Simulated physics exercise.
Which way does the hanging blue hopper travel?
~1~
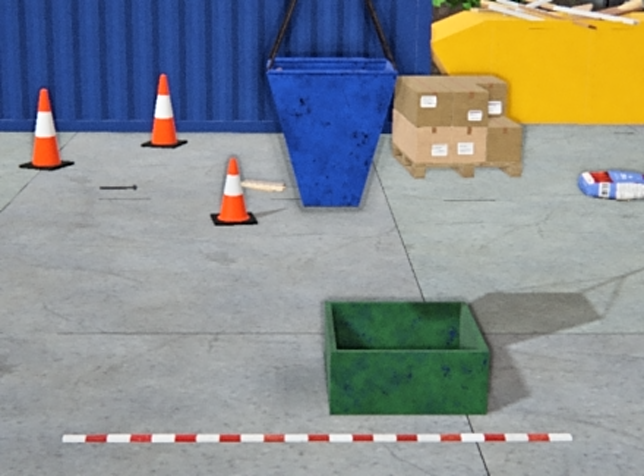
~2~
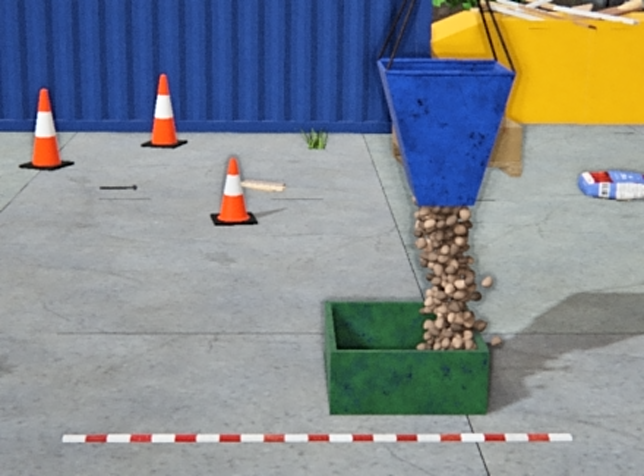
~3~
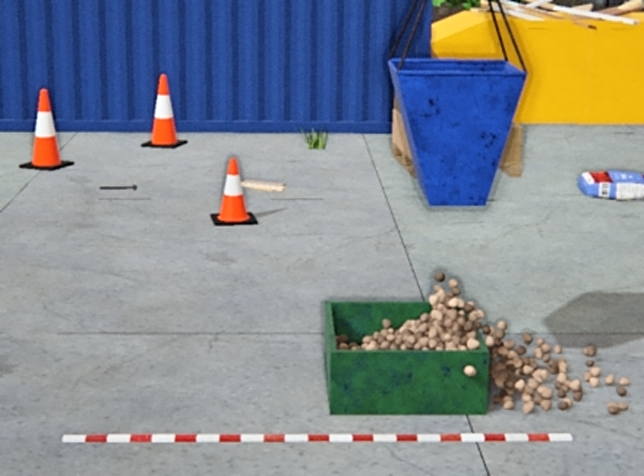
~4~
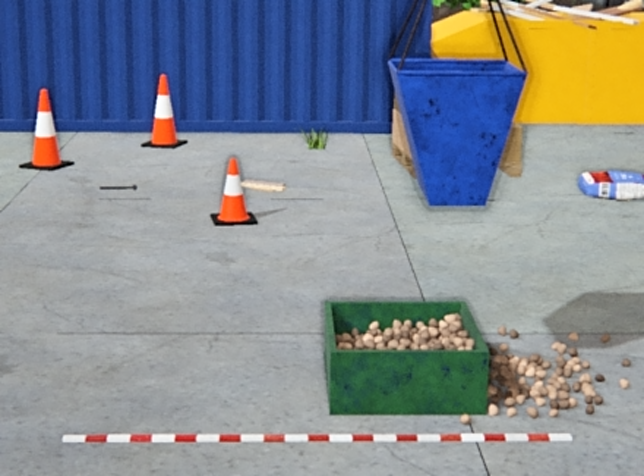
It travels to the right, ending up in front of the cardboard boxes.
